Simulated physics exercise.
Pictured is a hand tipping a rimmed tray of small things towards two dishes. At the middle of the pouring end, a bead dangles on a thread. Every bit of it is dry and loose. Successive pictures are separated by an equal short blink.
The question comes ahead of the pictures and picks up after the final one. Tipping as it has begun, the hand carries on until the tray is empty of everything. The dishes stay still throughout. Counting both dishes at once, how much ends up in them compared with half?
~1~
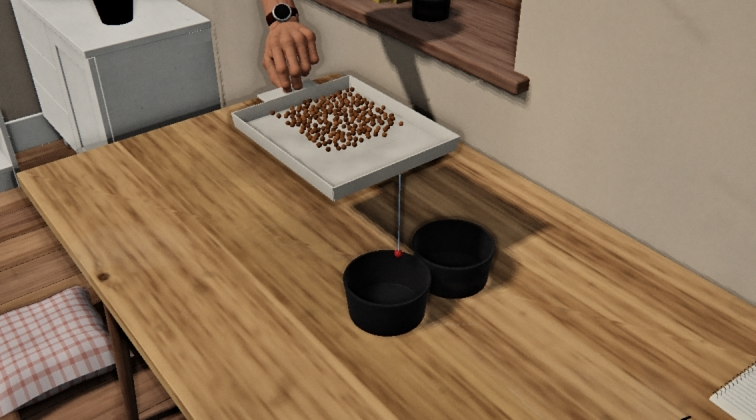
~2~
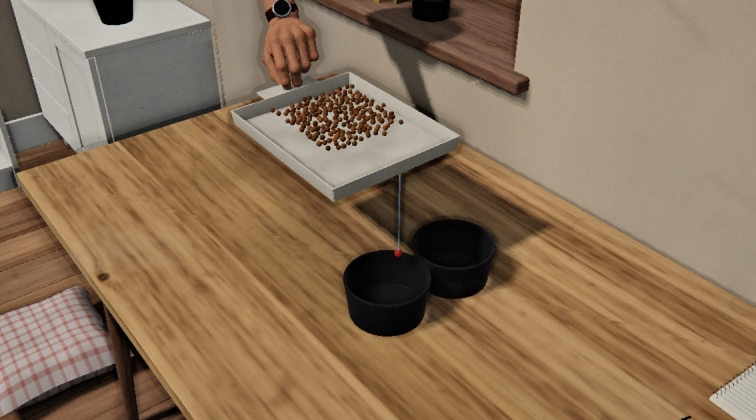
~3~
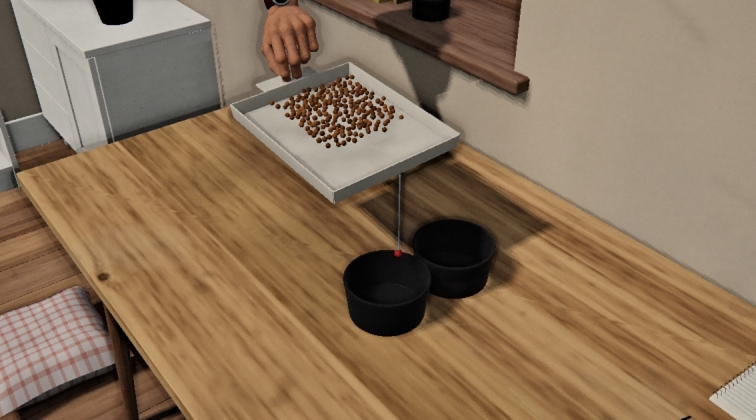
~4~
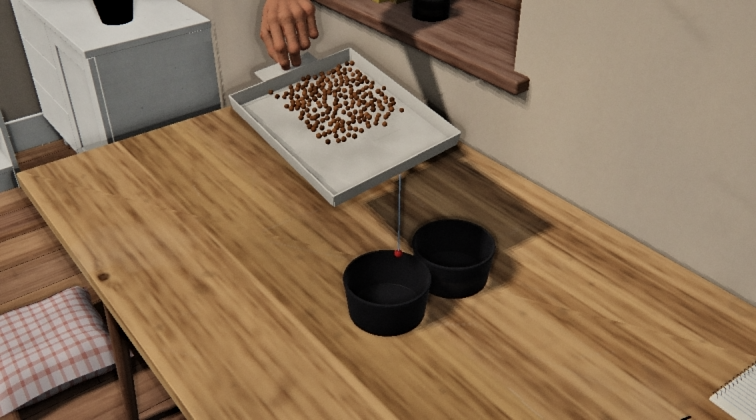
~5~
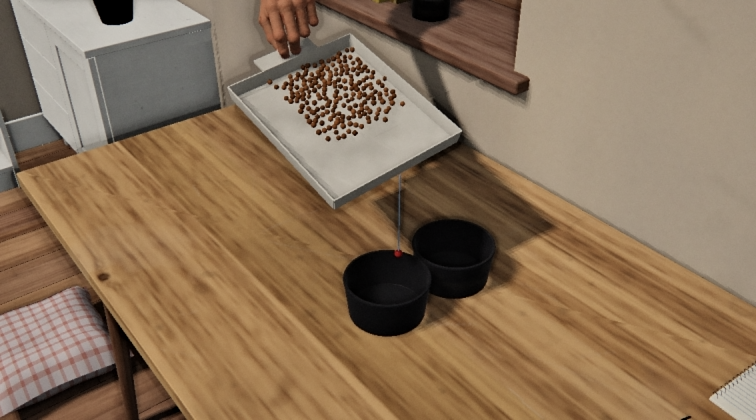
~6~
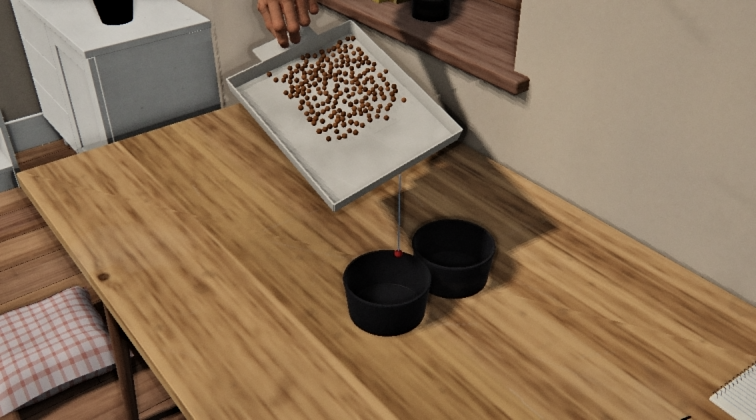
Between them they hold less than half.
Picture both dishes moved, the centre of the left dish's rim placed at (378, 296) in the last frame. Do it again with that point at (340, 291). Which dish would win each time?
The one at left the first time, the one at left the second.
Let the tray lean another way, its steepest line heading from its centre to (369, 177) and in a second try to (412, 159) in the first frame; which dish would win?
The first try: The left one. The second: The right one.
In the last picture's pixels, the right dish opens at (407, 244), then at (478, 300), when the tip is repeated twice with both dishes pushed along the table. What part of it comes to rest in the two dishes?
Trial 1 about 70 %, trial 2 about 10 %.
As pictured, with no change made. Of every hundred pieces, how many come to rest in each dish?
So the left dish keeps 30 per cent, and the right one keeps 0 per cent.
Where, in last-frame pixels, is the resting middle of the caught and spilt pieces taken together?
Roughly pixel (345, 339).
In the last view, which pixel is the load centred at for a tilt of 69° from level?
Near (347, 207).
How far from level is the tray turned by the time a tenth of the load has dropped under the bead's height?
I'd put it at about 70 degrees.
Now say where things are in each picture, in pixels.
In the first picture, corners of the pouring end at (333, 186) and (457, 136), level; middle of the load at (337, 117), cereal balls; left dish at (414, 313); right dish at (481, 276); bead on its thread at (399, 253).
In the second picture, corners of the pouring end at (334, 187) and (457, 135), level; middle of the load at (337, 115).
In the third picture, corners of the pouring end at (334, 190) and (457, 134), tipped barely, lowest at the left corner; middle of the load at (337, 109).
In the fourth picture, corners of the pouring end at (334, 194) and (458, 132), tipped a little, lowest at the left corner; middle of the load at (337, 100).
In the fifth picture, corners of the pouring end at (334, 198) and (459, 130), tipped clearly, lowest at the left corner; middle of the load at (337, 92).
In the sixth picture, corners of the pouring end at (334, 202) and (460, 129), tipped clearly, lowest at the left corner; middle of the load at (337, 86), about a third on the move; left dish at (414, 313); right dish at (481, 276).
Soon, tray tipped steeply; about two thirds on the tray; a stray few outside both; about a third in the air.
A while on, tray tipped past a quarter turn; about a quarter on the tray; a small part in the left dish; about half outside both; a small part in the air.
Towards the end, tray tipped past a quarter turn; about a quarter in the left dish; most outside both.
Finally, tray tipped past a quarter turn; about a quarter in the left dish; none in the right dish; most outside both.
